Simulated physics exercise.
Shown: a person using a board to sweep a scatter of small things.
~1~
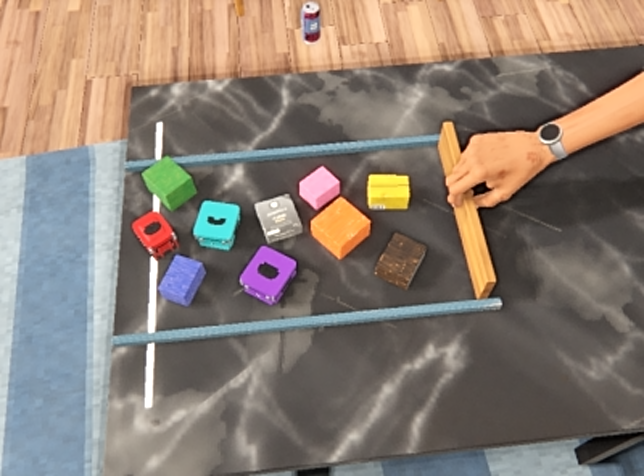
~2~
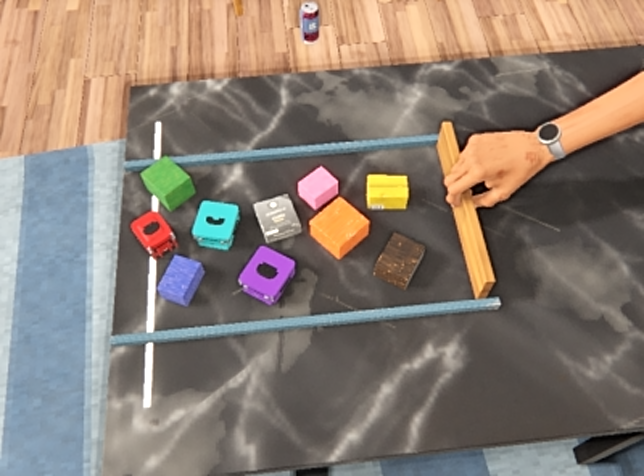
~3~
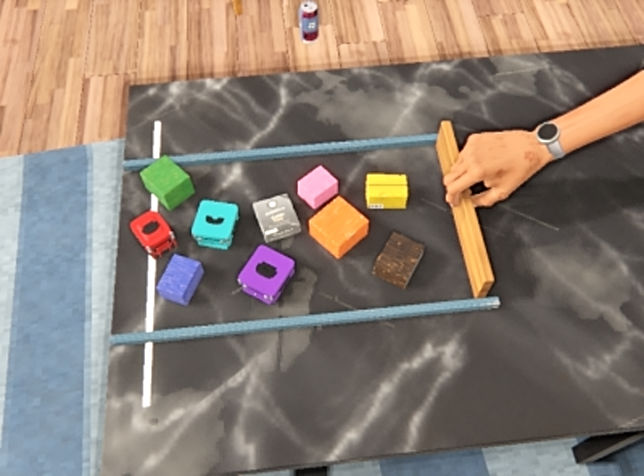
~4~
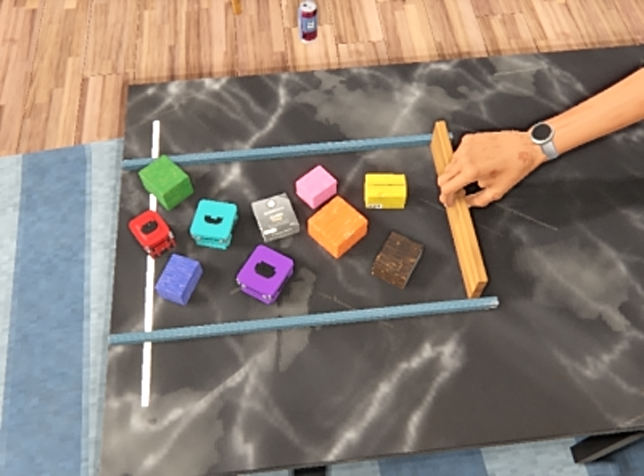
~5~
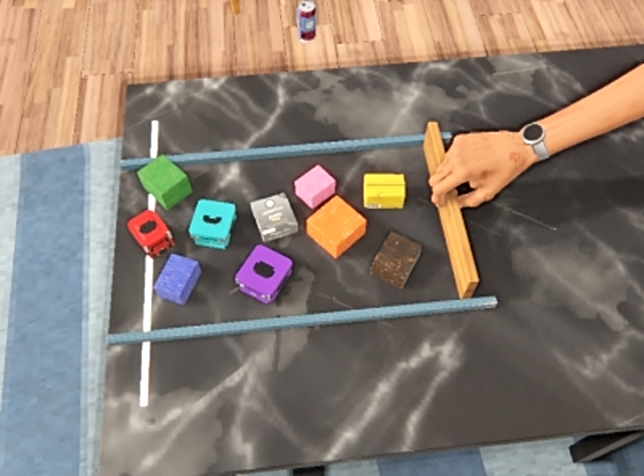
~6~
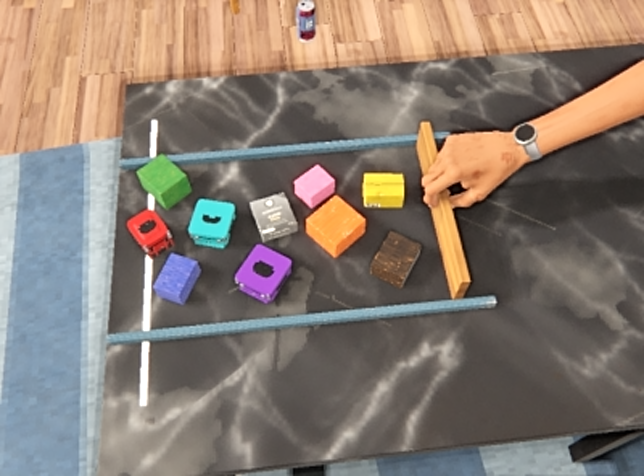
On a dark marbled table beside a wood floor and a blue striped rug, seen from above, two blue rails run across the surface. Between them sit a green block, red case and blue block near a white line at left, with teal, purple, grey, pink, orange, yellow and black items rightward. A hand wearing a watch slides a wooden board slightly left, the objects staying put, while the view barely shifts.
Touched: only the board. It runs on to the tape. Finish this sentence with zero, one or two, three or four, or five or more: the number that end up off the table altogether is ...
The number that end up off the table altogether is five or more.
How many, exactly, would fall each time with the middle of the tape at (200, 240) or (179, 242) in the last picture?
2 and 3.
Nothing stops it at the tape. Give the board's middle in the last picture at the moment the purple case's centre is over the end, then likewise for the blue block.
Near (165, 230) in the first case, near (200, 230) in the other.
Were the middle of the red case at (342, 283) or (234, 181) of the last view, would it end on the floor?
Results in order - down; down.
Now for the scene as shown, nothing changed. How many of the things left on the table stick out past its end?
As for overhanging, the count is 2.
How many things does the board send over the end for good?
That would be exactly 6.
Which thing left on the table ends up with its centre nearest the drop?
The answer: The orange block.
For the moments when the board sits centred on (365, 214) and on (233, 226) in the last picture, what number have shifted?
The first count is 4, and then it's 9.
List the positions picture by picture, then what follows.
Red case (156, 235); green block (170, 184); blue block (183, 281); board (464, 207); tape (155, 246), in the first picture.
Green block (168, 183); orange block (339, 228), in the second picture.
Blue block (181, 280); pink block (318, 188), in the third picture.
Red case (152, 234); grey box (276, 218), in the fourth picture.
Green block (165, 182); black block (396, 260), in the fifth picture.
Red case (150, 234); green block (165, 182); blue block (178, 279); board (441, 207); tape (150, 244), in the sixth picture.
Early on, none off yet; red case at rest near (150, 234); green block at rest near (165, 182); blue block at rest near (178, 279).
A while later, none off yet; red case travelled about its own width near (111, 244); green block at rest near (165, 182); blue block travelled about its own width near (151, 285).
Finally, the number that fall off is five or more; lost, grey box, purple case, turquoise case, blue block, green block and red case.
